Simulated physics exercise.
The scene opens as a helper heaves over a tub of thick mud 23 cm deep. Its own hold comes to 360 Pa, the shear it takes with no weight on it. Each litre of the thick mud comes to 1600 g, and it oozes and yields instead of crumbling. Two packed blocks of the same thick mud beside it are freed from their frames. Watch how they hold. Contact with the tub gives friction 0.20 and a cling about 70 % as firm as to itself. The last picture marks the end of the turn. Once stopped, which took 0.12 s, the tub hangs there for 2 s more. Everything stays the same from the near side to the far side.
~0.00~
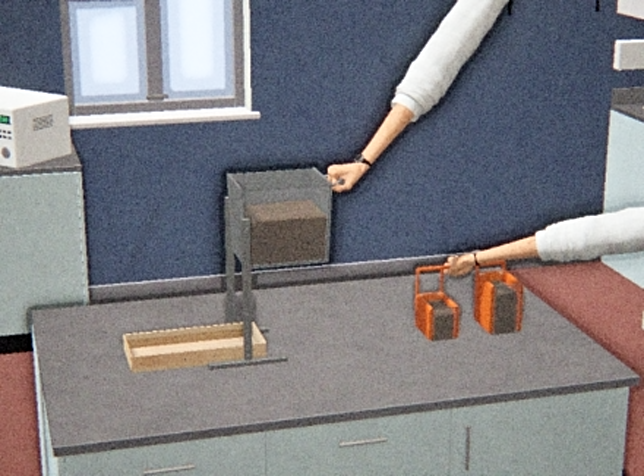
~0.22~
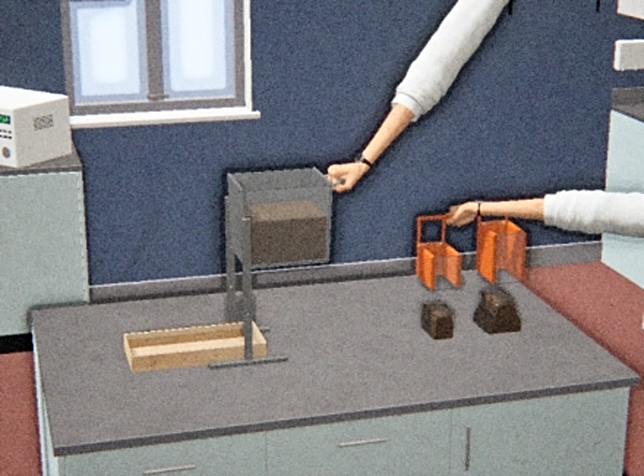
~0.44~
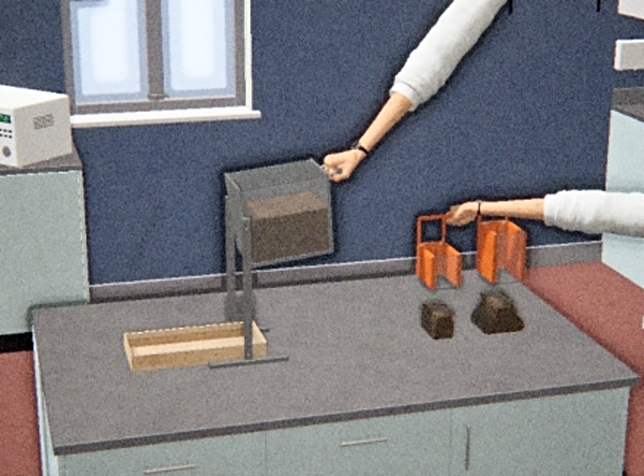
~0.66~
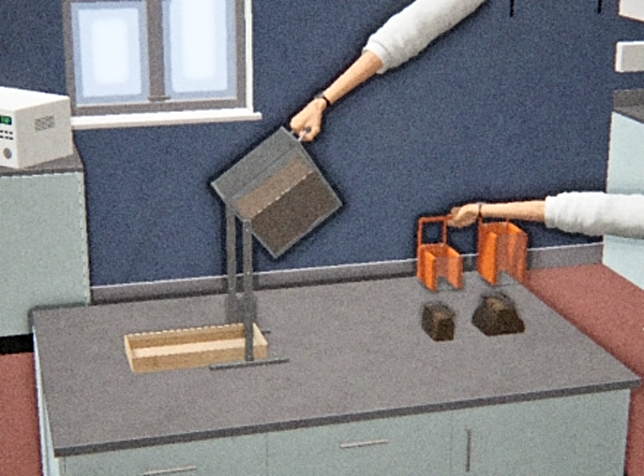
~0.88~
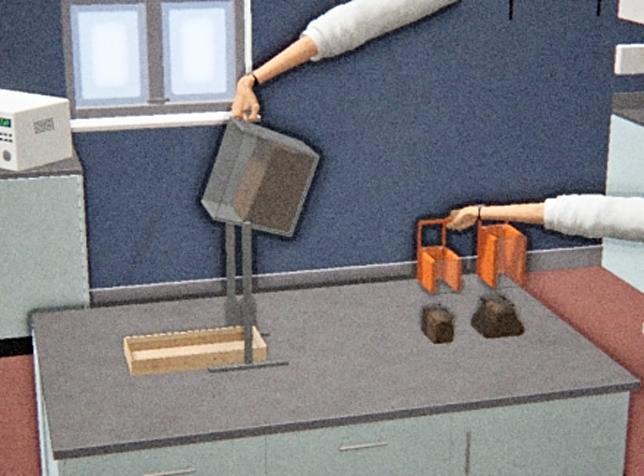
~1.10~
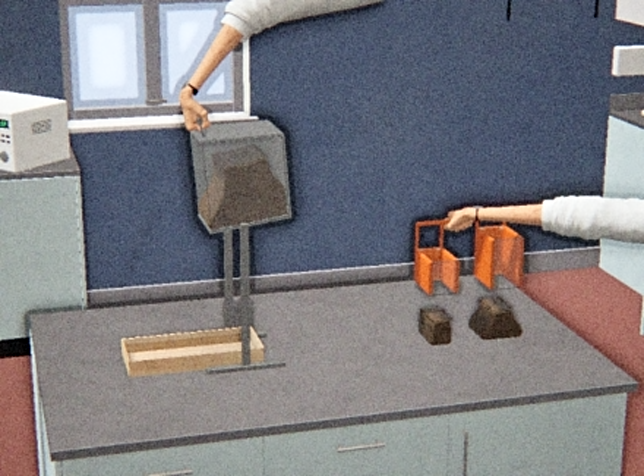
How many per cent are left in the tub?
About 41 %.
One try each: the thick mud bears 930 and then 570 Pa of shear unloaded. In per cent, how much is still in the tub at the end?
The two runs give near 70 % and near 50 % respectively.
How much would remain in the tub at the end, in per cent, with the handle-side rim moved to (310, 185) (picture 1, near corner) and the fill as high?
The tub would end up holding some 55 % of it.
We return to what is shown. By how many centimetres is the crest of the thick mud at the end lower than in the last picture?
The top ends up some 12 cm below its level in the last picture.
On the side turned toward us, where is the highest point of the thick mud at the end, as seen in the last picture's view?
The highest point sits at around (268, 199).
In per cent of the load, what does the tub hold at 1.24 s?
Close to 75 in a hundred.
By 1.24 s, the tub is at 95 degrees and holds 73 %.
By 1.41 s, the tub is at 95 degrees and holds 46 %.
By 1.58 s, the tub is at 95 degrees and holds 41 %.
By 1.75 s, the tub is at 95 degrees and holds 41 %.
By 3.10 s, at the end, the tub is at 95 degrees and holds 41 %.
